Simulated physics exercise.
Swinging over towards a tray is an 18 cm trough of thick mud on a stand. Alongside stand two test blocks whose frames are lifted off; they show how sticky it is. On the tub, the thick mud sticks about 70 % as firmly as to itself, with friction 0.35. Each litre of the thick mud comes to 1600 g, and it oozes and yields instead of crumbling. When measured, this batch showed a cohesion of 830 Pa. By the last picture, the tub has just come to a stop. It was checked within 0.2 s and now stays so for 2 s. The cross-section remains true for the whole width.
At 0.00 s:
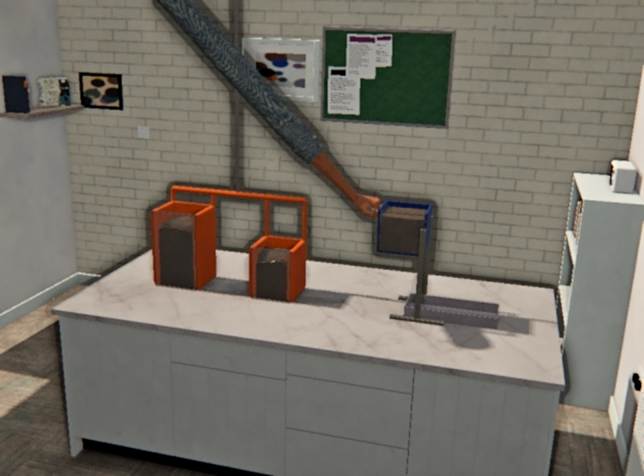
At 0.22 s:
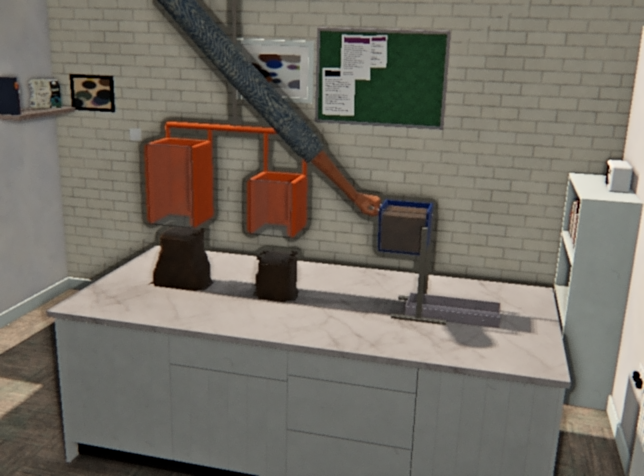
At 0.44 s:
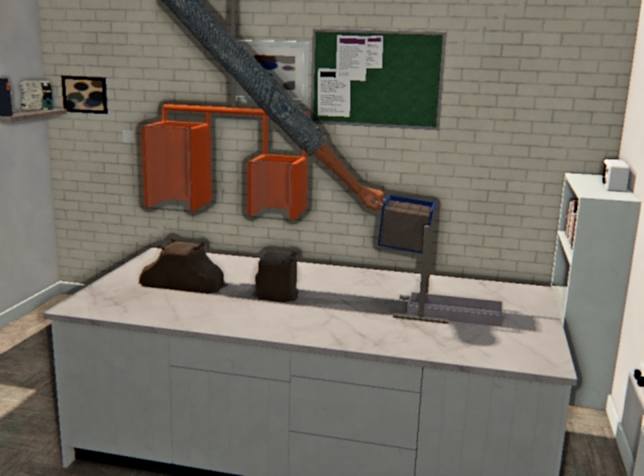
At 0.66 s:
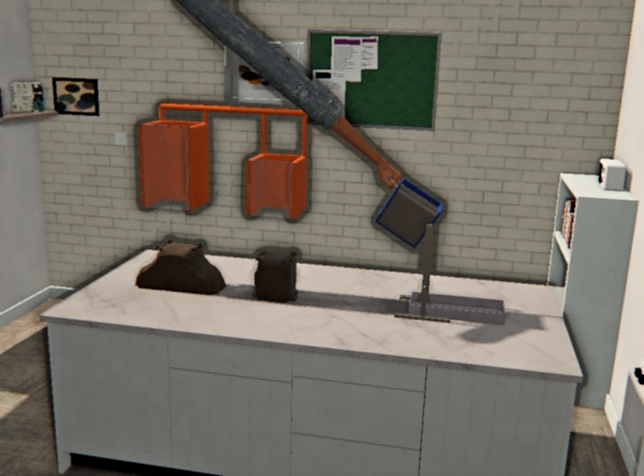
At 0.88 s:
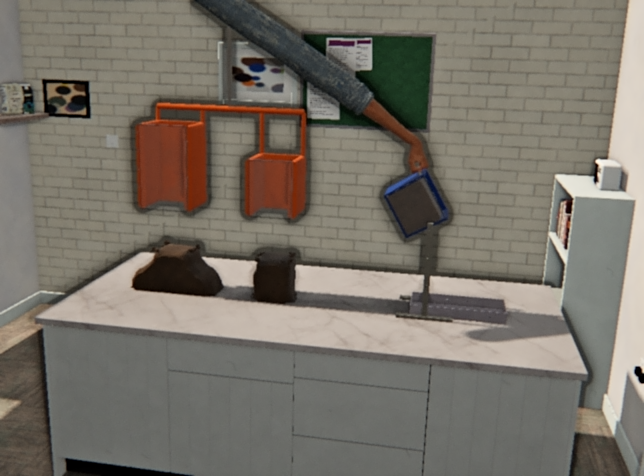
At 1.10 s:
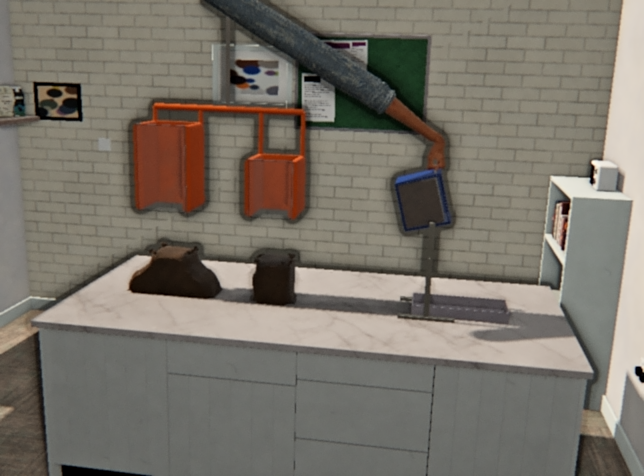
On a marble-topped counter, two orange casings rose off dark mud blocks, which sagged, the left one more, and then a long arm tipped a blue-rimmed tub of mud steeply on its stand.
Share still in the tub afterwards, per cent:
Near 100 %.
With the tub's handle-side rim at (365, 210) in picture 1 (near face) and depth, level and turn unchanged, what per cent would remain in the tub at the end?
In that case some 100 per cent.
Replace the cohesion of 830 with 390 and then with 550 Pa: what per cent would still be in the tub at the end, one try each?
70 in a hundred, followed by 100 in a hundred.
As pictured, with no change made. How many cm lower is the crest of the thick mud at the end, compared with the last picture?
Roughly 0 cm.
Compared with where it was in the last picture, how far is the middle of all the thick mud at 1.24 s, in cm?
About 0 cm.
After 1.24 s, the tub is at 75 degrees and holds 100 %.
After 1.41 s, the tub is at 75 degrees and holds 100 %.
After 1.58 s, the tub is at 75 degrees and holds 100 %.
After 1.75 s, the tub is at 75 degrees and holds 100 %.
After 3.10 s, the tub is at 75 degrees and holds 100 %.
